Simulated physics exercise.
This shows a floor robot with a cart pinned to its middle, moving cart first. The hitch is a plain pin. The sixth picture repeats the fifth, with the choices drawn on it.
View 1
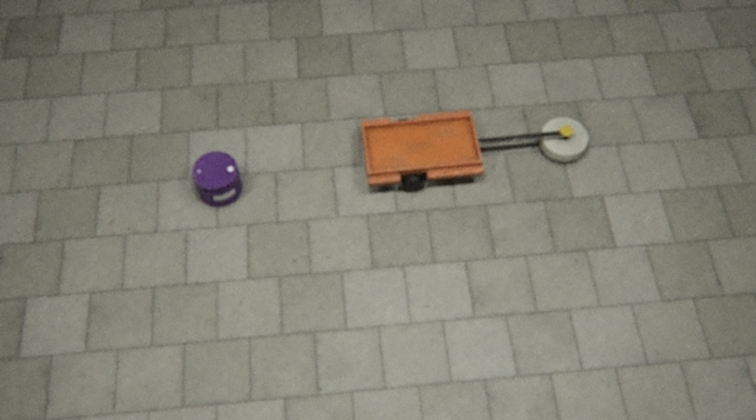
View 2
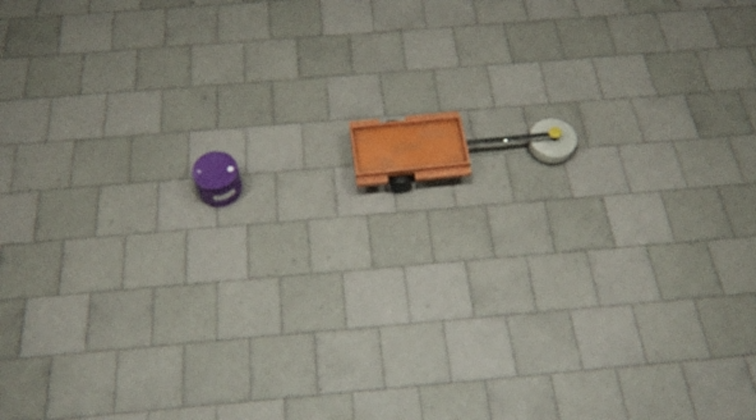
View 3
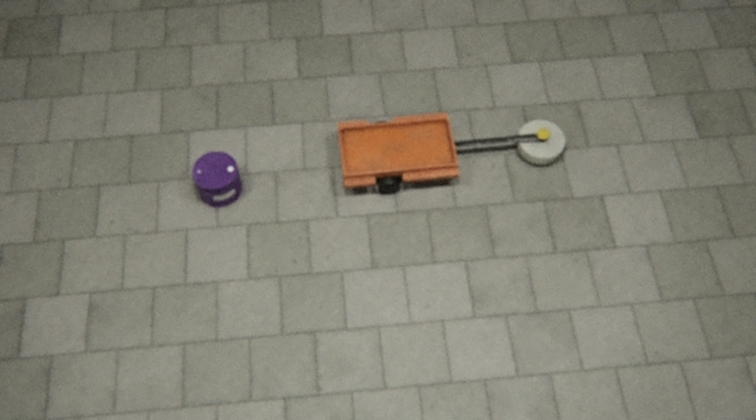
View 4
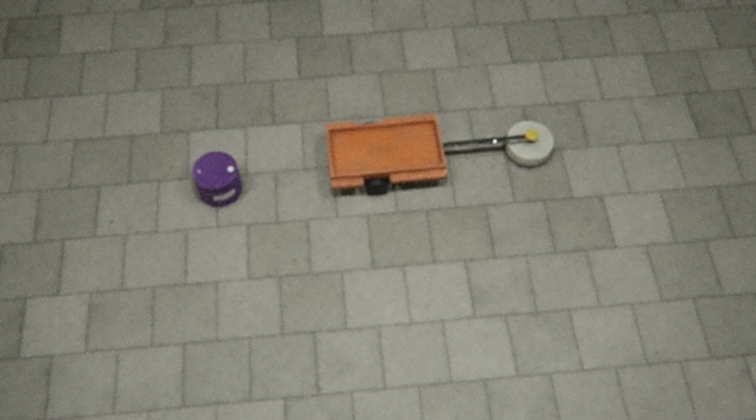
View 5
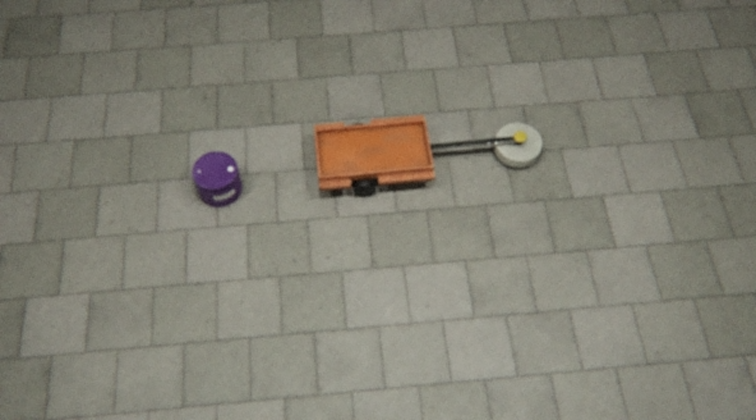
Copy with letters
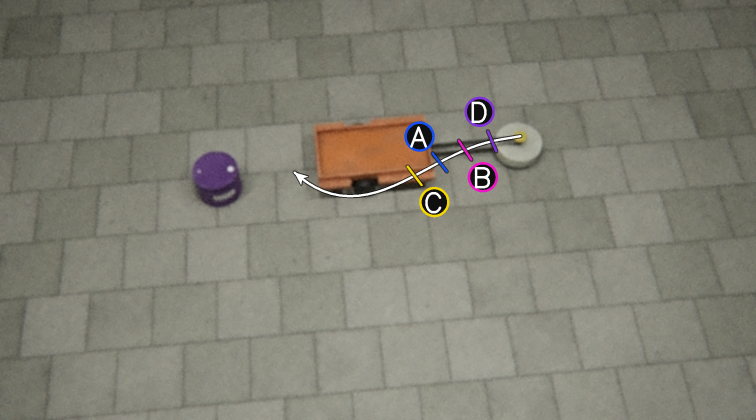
The clip shows a round pale robot on a grey paved floor slowly pushing an orange cart leftward by a thin dark bar, narrowing the gap to a purple tub that stays still on the left.
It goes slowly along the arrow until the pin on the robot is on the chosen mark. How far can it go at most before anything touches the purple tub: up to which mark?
It should halt at B.
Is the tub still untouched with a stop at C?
No.
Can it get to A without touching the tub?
No.
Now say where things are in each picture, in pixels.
Orange cart (421, 146); purple tub (221, 189); robot (564, 138), in the first picture.
Robot (553, 139); orange cart (409, 147); purple tub (221, 189), in the second picture.
Robot (541, 141); orange cart (397, 148); purple tub (221, 189), in the third picture.
Robot (530, 142); orange cart (385, 149); purple tub (221, 189), in the fourth picture.
Robot (518, 144); orange cart (373, 150); purple tub (221, 189), in the fifth picture.
On the copy, A at (440, 162); B at (465, 150); C at (415, 176); D at (492, 141); the route from (520, 136) via (409, 178) to (295, 172).
On B. First, robot (499, 147), cart (353, 152).
Then, robot (480, 152), cart (332, 154).
Finally, robot (464, 157), cart (315, 155); nothing has been touched.
By contrast, A is too far, the tub has been hit; C is too far, the tub has been hit; D is safe but short.
